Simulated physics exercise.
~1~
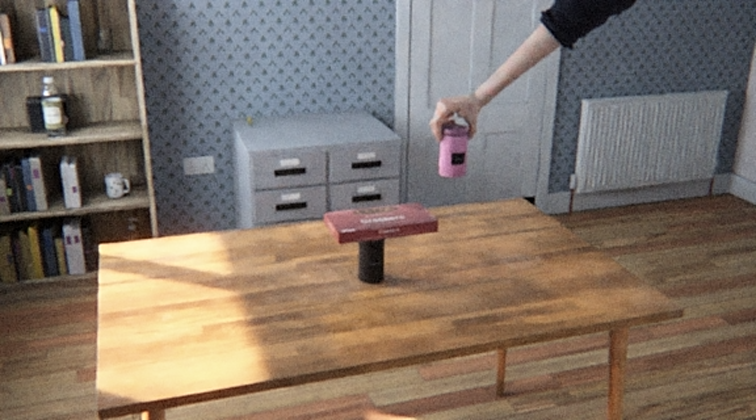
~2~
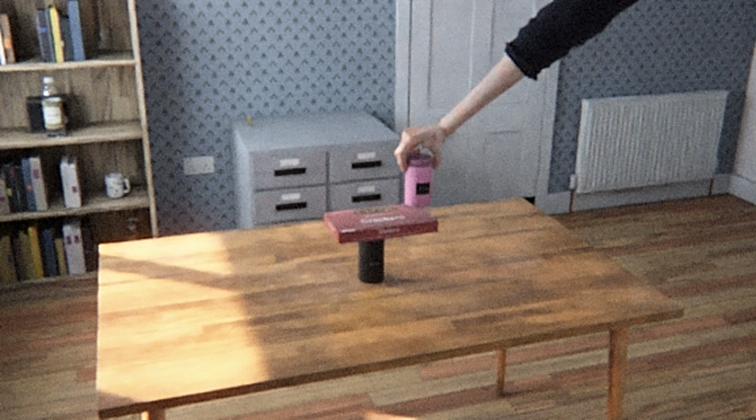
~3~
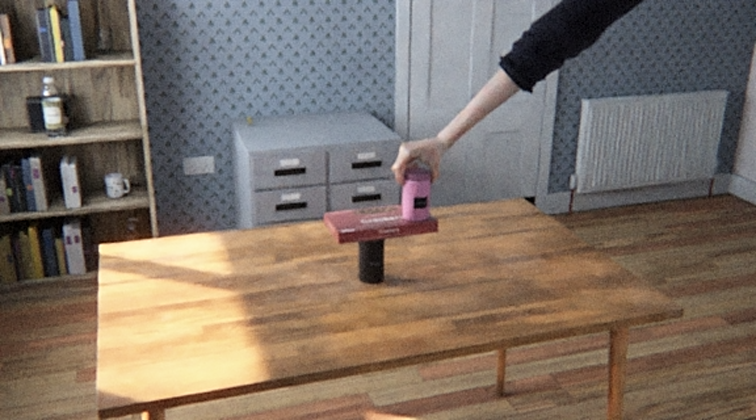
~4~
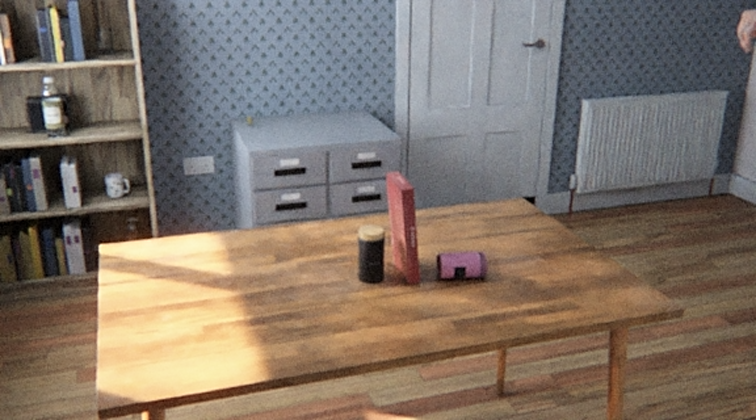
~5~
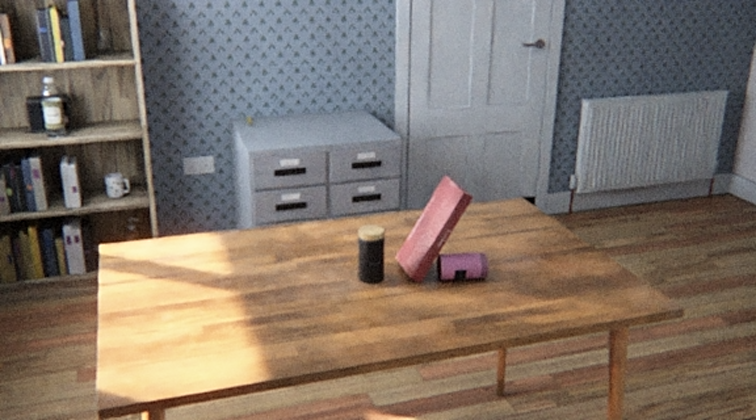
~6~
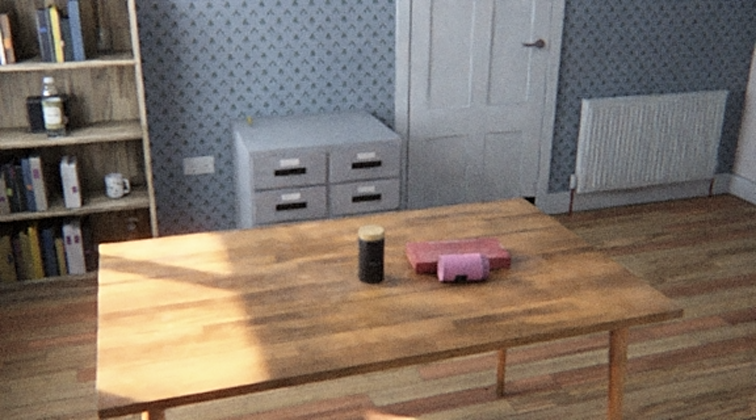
A flat red packet balances across the top of a black jar on a wooden table, seen from slightly above in a room with patterned blue wallpaper, a bookshelf at left, and grey drawers and a white door behind. A hand reaching in from the upper right lowers a pink jar onto the packet's right end. Once the hand lets go and withdraws, the packet tips up on edge and the pink jar lies on its side to the right. The packet then topples rightward and ends flat, upside down, behind the pink jar, while the black jar still stands.
